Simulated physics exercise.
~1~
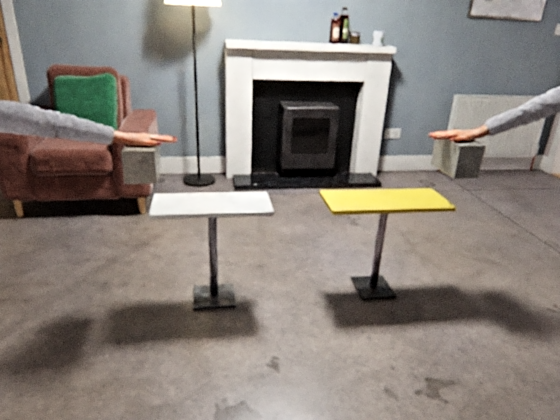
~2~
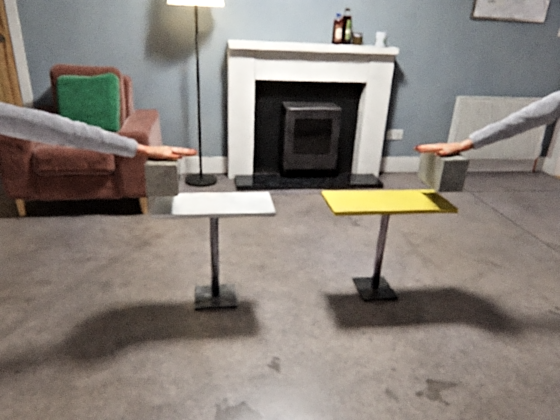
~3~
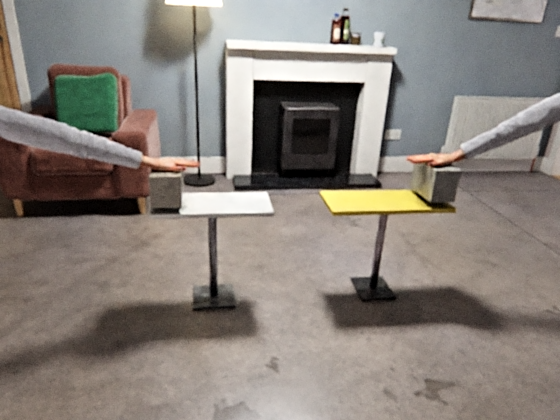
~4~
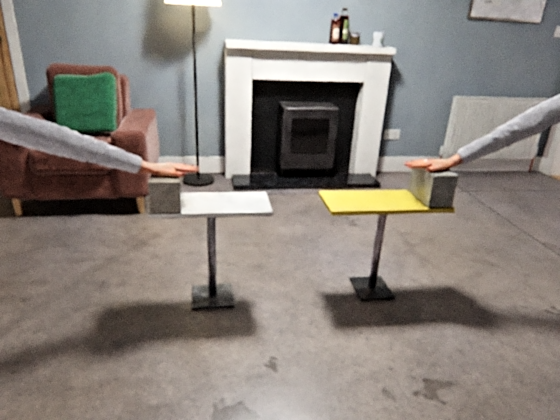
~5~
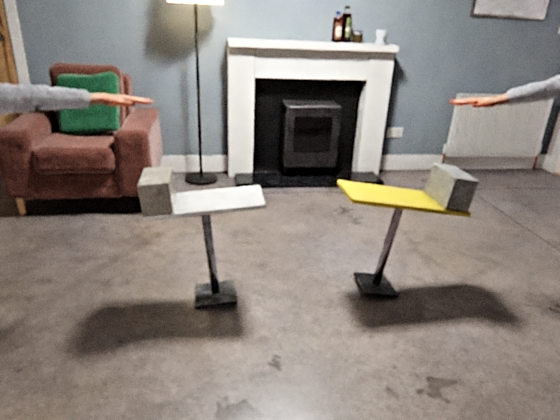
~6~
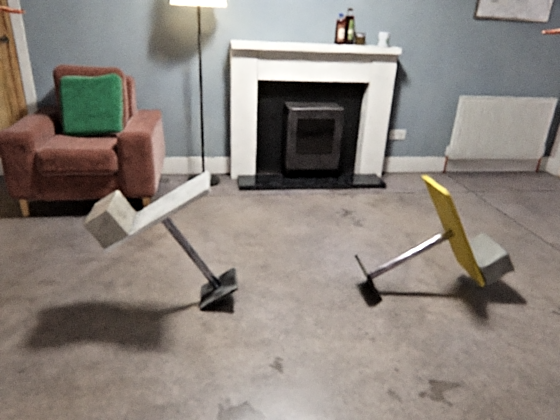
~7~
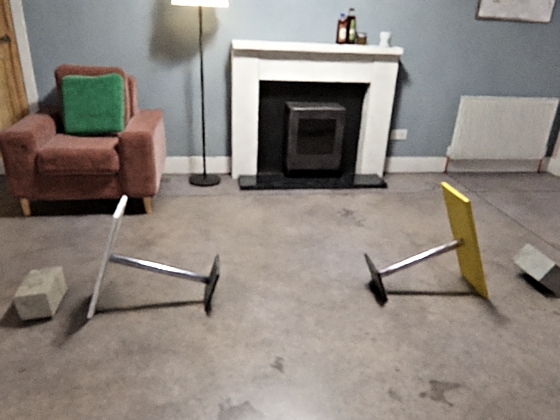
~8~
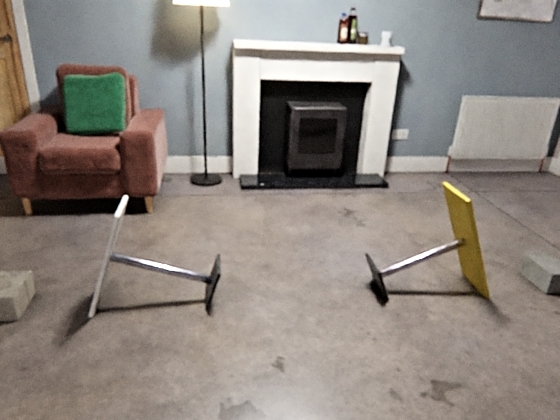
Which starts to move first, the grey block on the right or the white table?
The grey block on the right moves first, as a hand brings it in and down onto the yellow table. The white table only tips over later, once the hands have let go.
